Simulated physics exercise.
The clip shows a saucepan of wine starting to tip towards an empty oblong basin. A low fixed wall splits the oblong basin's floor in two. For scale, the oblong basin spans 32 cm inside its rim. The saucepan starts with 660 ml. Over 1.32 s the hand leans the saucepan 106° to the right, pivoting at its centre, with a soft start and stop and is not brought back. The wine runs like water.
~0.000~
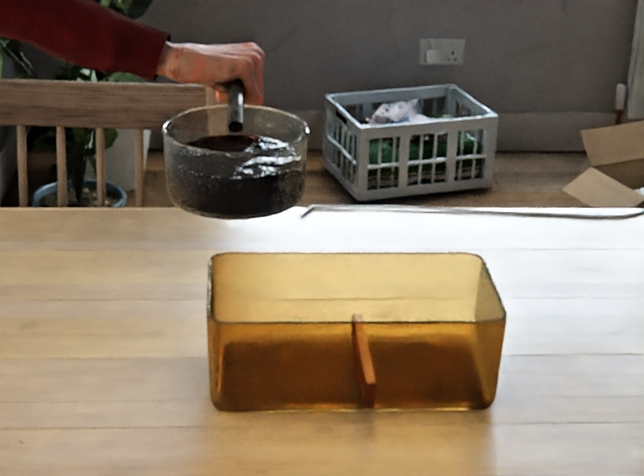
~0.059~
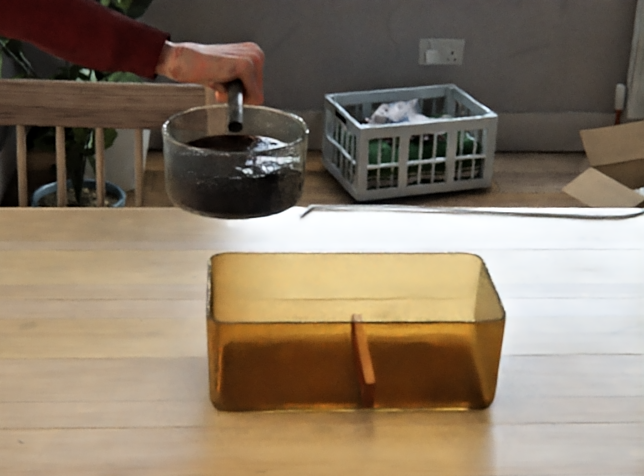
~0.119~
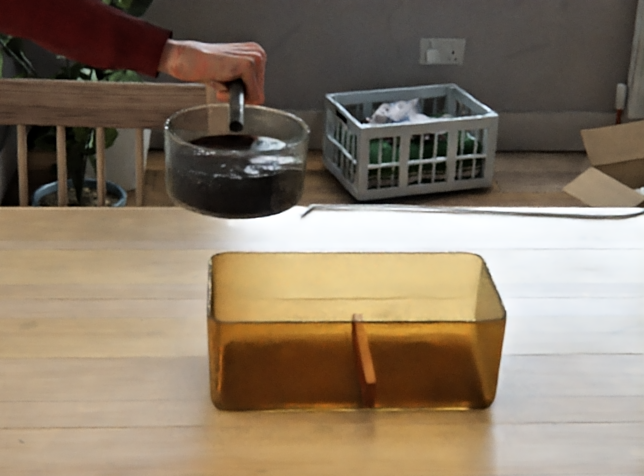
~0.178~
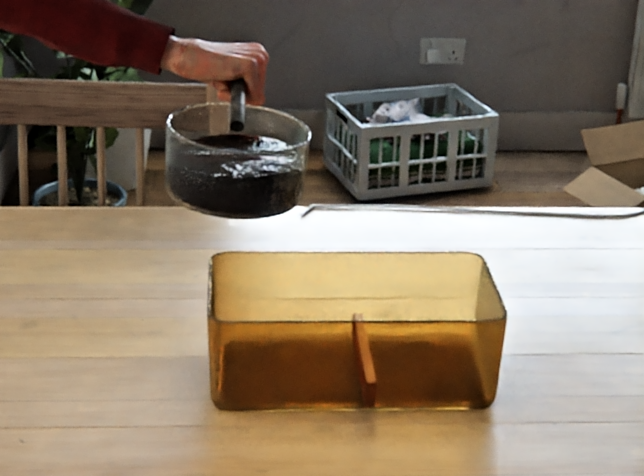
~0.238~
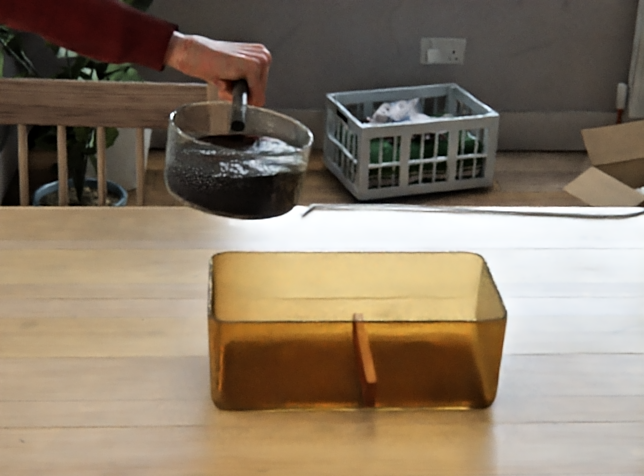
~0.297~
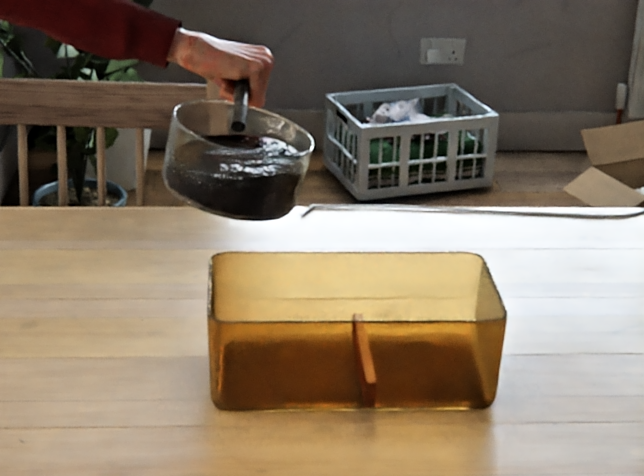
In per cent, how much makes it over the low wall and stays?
Roughly 33 per cent is past the wall.
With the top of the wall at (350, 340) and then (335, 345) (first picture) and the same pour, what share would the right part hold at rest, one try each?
In turn about 50 and 65 per cent.
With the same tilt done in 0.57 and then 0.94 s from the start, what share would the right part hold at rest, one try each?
In turn about 15 and 25 per cent.
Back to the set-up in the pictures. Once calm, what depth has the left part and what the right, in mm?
Some 16 mm on the left and 10 mm on the right.
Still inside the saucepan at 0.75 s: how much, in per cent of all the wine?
About 66 per cent.
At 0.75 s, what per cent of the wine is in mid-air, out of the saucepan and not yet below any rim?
Some 28 per cent.
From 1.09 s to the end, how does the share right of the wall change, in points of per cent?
It goes up by about 1.
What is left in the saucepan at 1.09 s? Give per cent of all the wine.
About 14 per cent.
Then, 0.75 s in, the tilt is 65° and 66 per cent is still to pour, 5 is left of the wall and 0 right of it.
Then, 1.09 s in, the tilt is 98° and 14 per cent is still to pour, 42 is left of the wall and 32 right of it.
Then, 1.44 s in, the tilt is 106° and 0 per cent is still to pour, 65 is left of the wall and 33 right of it.
Then, 1.82 s in, the tilt is 106° and 0 per cent is still to pour, 66 is left of the wall and 33 right of it.
Finally, 66 per cent lies left of the wall, 33 right of it and 1 outside.
